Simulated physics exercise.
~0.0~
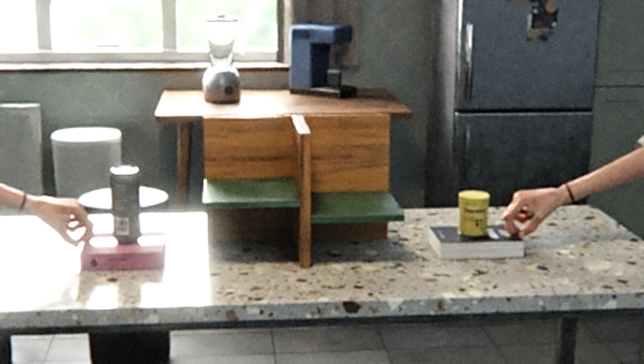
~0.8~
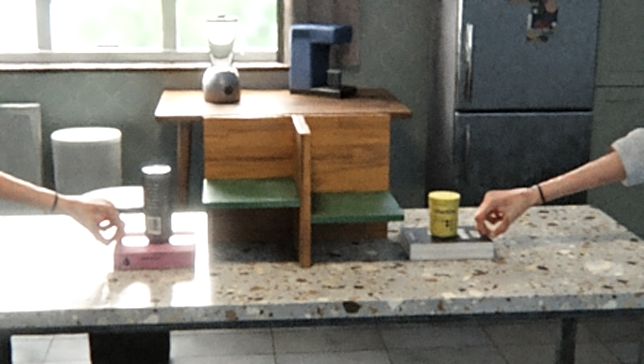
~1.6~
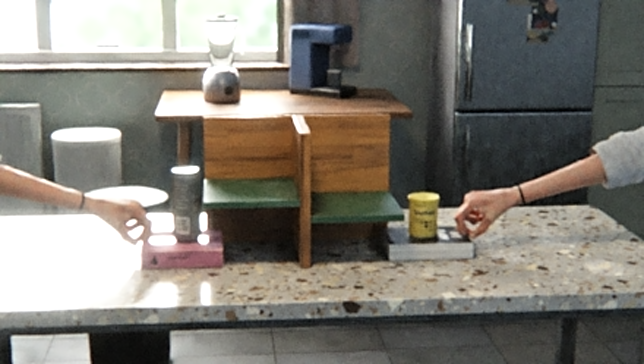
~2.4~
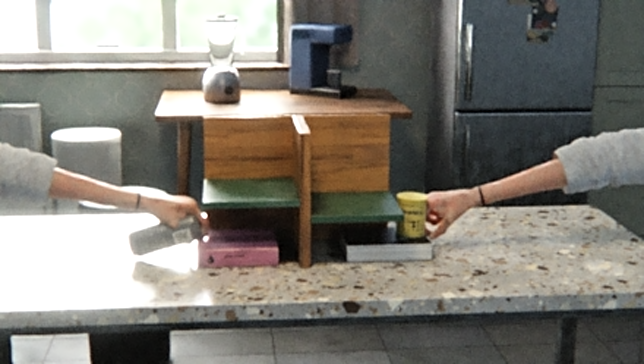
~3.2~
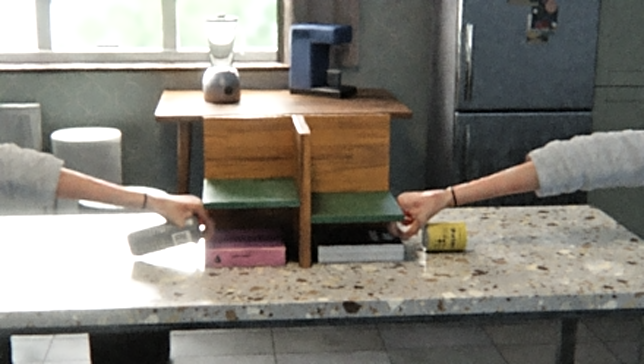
The clip opens on a speckled counter where a wooden rack with green shelves stands between two hands, one pushing a pink box carrying an upright grey can, the other a black book carrying a yellow tin. Both hands slide their loads steadily inward toward the rack. As the pink box goes under the left shelf, the grey can is knocked off and tips onto its side. The yellow tin, still upright, is pushed back along the book at the right shelf. It then topples too, ending on its side to the right, with both carriers beneath the shelves.
